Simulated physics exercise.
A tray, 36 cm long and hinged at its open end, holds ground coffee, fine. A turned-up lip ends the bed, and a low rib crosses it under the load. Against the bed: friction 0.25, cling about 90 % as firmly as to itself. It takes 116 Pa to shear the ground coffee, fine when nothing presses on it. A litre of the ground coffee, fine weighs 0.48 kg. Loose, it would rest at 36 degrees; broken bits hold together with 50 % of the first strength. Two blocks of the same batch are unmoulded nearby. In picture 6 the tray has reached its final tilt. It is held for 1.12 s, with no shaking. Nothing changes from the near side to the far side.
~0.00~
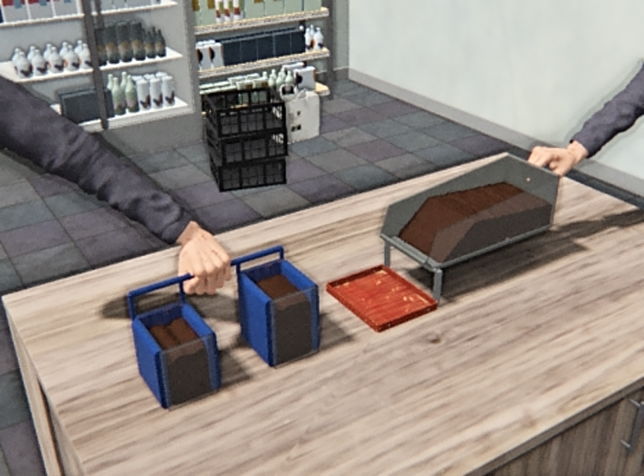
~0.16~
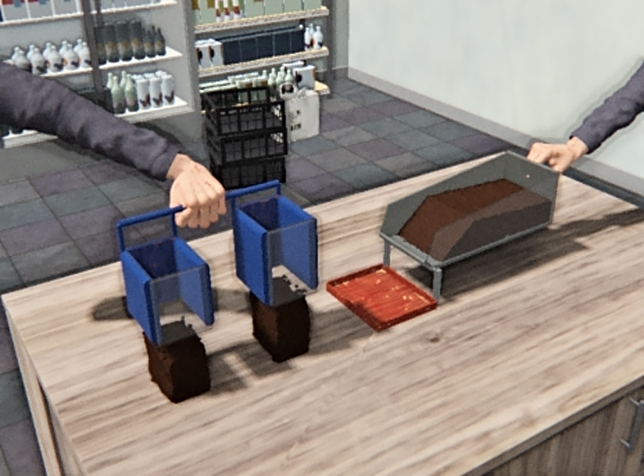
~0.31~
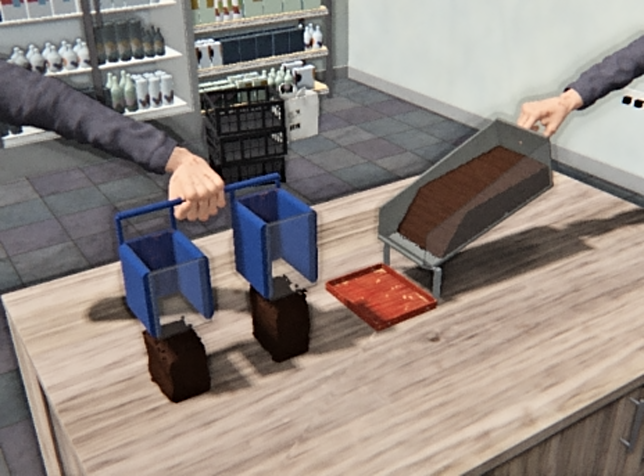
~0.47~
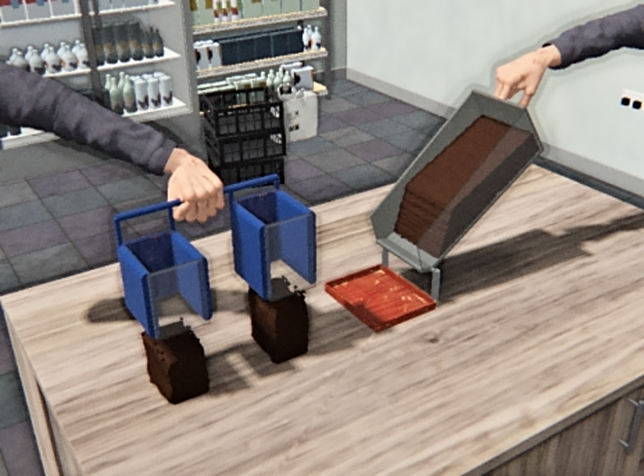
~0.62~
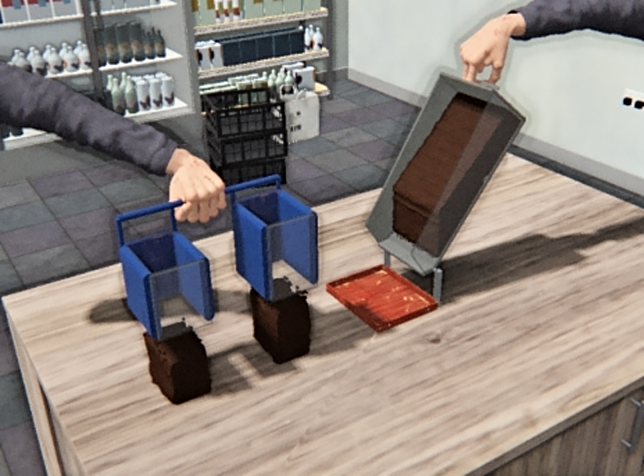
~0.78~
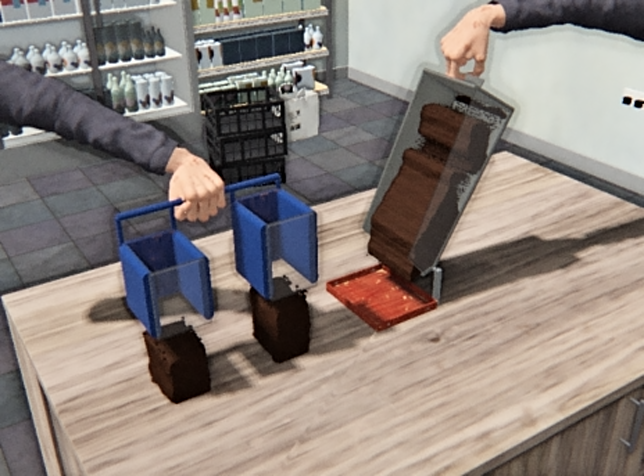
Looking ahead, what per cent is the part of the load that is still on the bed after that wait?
It comes to some 9 %.
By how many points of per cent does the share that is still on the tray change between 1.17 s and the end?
Near 2 %.
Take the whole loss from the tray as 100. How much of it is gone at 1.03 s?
About 70 %.
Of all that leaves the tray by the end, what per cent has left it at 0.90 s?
About 30 %.
After 0.90 s, the tilt is 59 degrees and 71 % is on the bed.
After 1.03 s, the tilt is 59 degrees and 33 % is on the bed.
After 1.17 s, the tilt is 59 degrees and 11 % is on the bed.
After 1.30 s, the tilt is 59 degrees and 9 % is on the bed.
After 1.86 s, at the end, the tilt is 59 degrees and 9 % is on the bed.
